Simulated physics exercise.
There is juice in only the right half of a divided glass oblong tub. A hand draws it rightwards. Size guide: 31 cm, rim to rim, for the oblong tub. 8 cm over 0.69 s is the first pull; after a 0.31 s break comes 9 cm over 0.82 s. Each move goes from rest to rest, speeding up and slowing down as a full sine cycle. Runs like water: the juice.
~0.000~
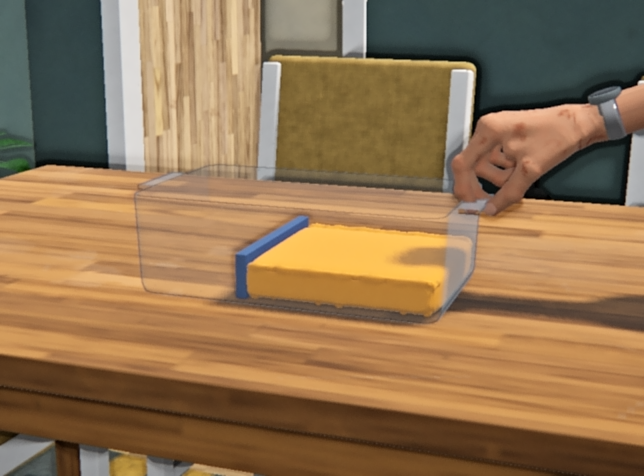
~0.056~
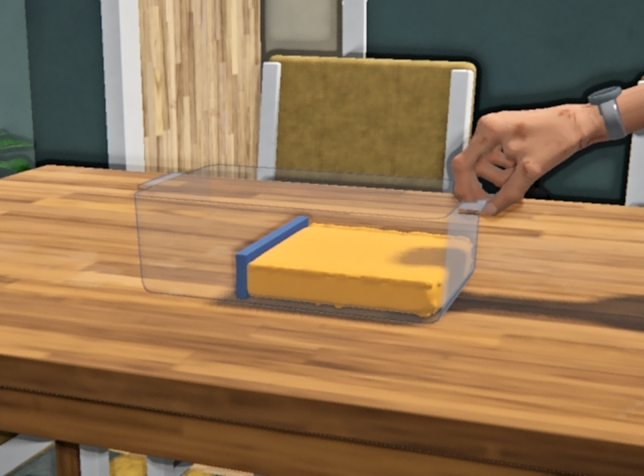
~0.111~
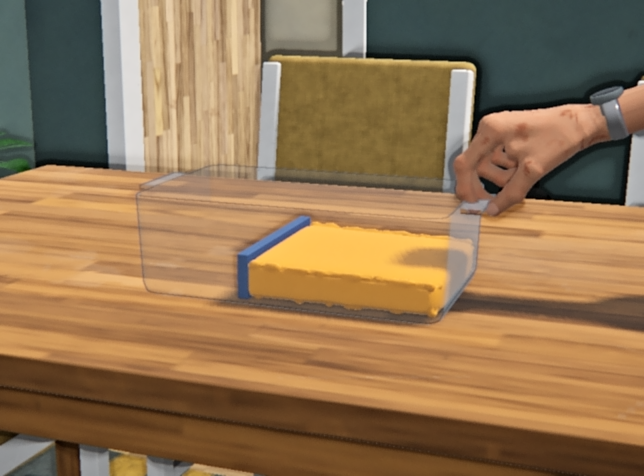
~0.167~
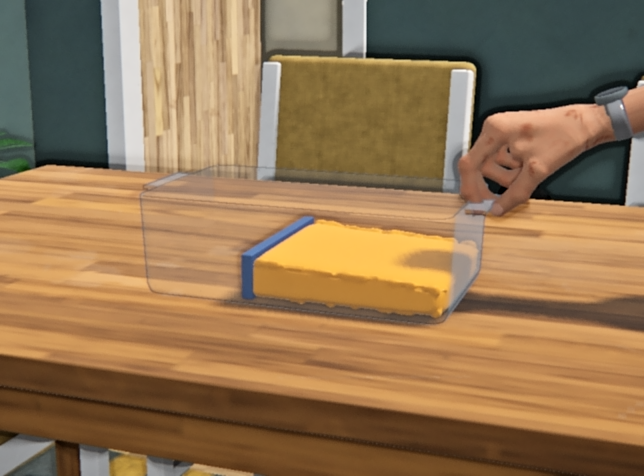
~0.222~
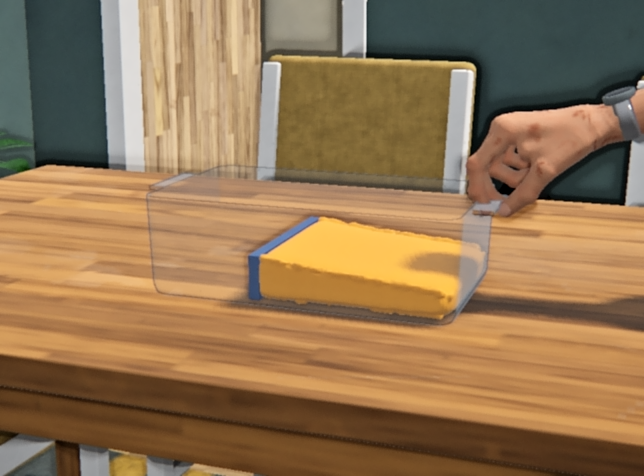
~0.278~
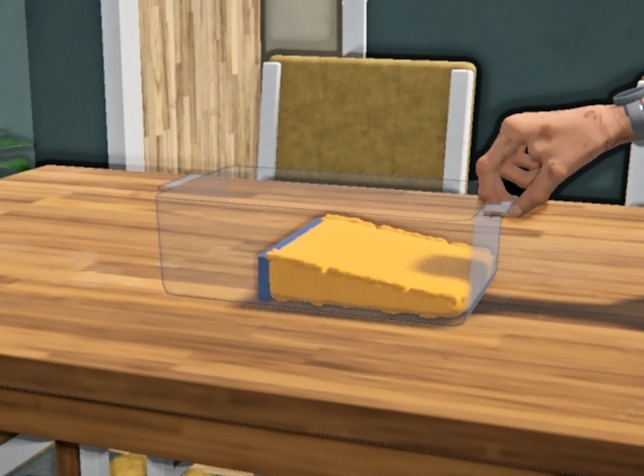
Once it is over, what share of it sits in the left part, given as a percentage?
The left part ends with roughly 9 per cent.
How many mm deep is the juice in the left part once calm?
Once it settles, it stands roughly 6 mm deep.
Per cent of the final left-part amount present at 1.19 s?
I'd say something like 90 per cent at that point.
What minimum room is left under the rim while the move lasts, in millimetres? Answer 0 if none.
I'd put it at close to 25 mm.
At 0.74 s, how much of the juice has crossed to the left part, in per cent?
About 0 %.
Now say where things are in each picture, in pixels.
In the first picture, it has moved 0.0 cm; in the oblong tub the surface runs from (282, 243) to (460, 259), rim (465, 202); the top of the divider is at (242, 256).
In the second picture, it has moved 0.0 cm; in the oblong tub the surface runs from (282, 242) to (460, 260).
In the third picture, it has moved 0.2 cm; in the oblong tub the surface runs from (284, 241) to (461, 262).
In the fourth picture, it has moved 0.6 cm; in the oblong tub the surface runs from (288, 238) to (466, 264).
In the fifth picture, it has moved 1.4 cm; in the oblong tub the surface runs from (293, 236) to (473, 268).
In the sixth picture, it has moved 2.4 cm; in the oblong tub the surface runs from (300, 234) to (482, 272).
Then, 0.74 s in, it has gone 8 cm; 0 per cent is on the left side and 0 is out of the oblong tub.
Then, 1.19 s in, it has gone 9 cm; 7 per cent is on the left side and 0 is out of the oblong tub.
Then, 1.65 s in, it has gone 17 cm; 7 per cent is on the left side and 0 is out of the oblong tub.
Then, 2.11 s in, it has gone 17 cm; 8 per cent is on the left side and 0 is out of the oblong tub.
Finally, 9 per cent is on the left side and 0 is out of the oblong tub.
